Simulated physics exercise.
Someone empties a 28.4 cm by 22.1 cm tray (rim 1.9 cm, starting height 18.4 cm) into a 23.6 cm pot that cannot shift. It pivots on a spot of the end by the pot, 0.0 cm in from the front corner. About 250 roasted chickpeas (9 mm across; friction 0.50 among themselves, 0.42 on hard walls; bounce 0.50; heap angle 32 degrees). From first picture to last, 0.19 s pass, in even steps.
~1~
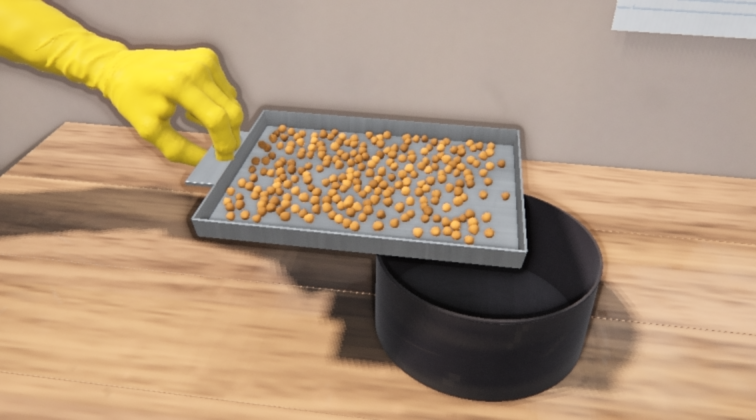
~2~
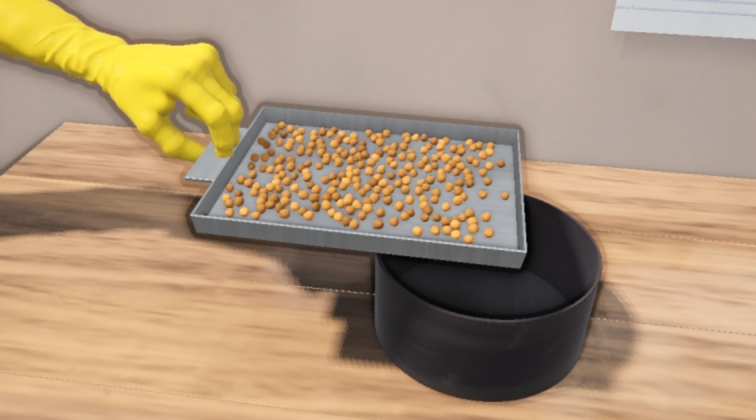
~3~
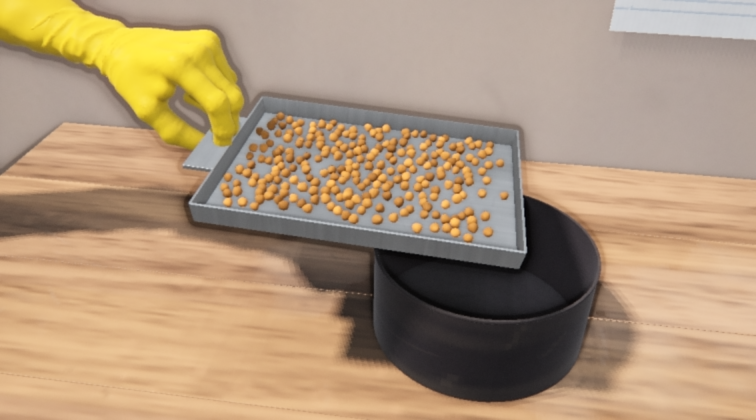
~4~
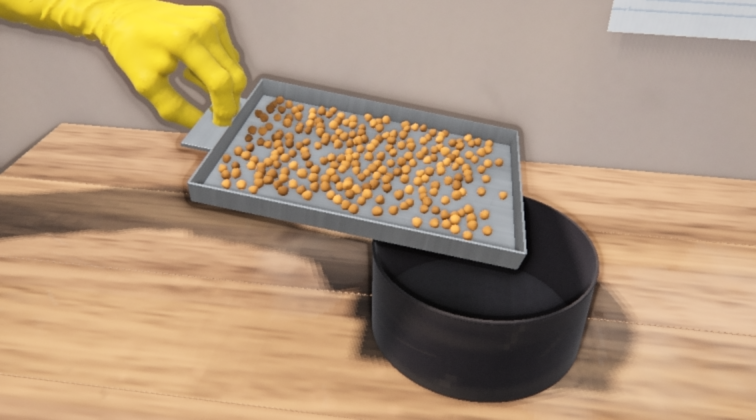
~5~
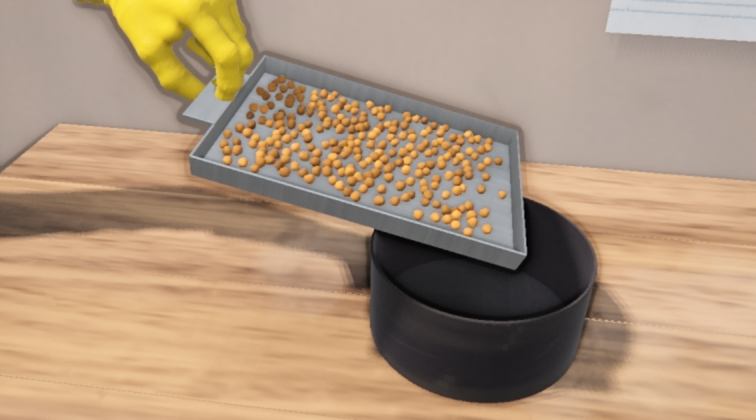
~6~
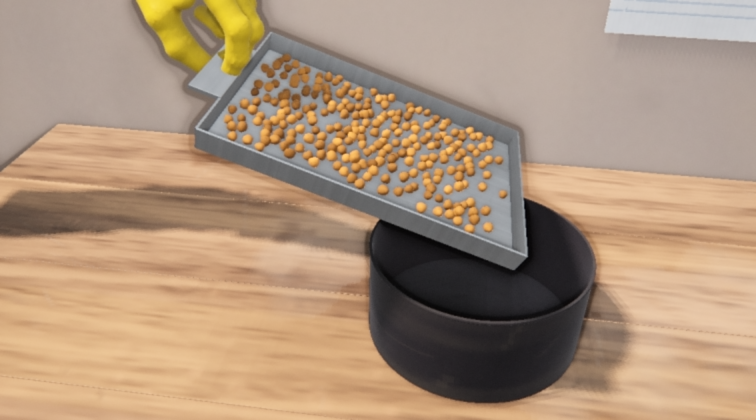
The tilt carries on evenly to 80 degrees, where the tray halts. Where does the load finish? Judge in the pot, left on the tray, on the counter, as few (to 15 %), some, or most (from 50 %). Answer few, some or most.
Pot: Some, tray: Some, counter: Some.
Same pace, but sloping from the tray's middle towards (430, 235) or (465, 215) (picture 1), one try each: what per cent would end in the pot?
Some 0 and 5 per cent.
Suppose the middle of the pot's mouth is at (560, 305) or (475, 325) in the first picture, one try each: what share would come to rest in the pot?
About 45 and 15 per cent.
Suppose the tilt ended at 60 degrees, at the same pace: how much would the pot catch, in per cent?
Then about 20 per cent.
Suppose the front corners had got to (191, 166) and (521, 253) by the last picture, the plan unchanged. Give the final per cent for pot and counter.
Pot 5, counter 20.
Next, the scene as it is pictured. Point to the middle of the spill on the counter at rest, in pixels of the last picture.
At about (687, 406).
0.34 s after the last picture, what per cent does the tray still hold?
About 100 per cent.
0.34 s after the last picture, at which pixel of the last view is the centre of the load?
Near (514, 160).
Then, 0.20 s after the last picture, tilt 50 degrees; the tray holds 100 %, the pot 0 %.
Then, 0.34 s after the last picture, tilt 71 degrees; the tray holds 100 %, the pot 0 %.
Then, 0.61 s after the last picture, tilt 80 degrees; the tray holds 40 %, the pot 30 %.
In the end, pot 30 %, tray 40 %, counter 30 %.
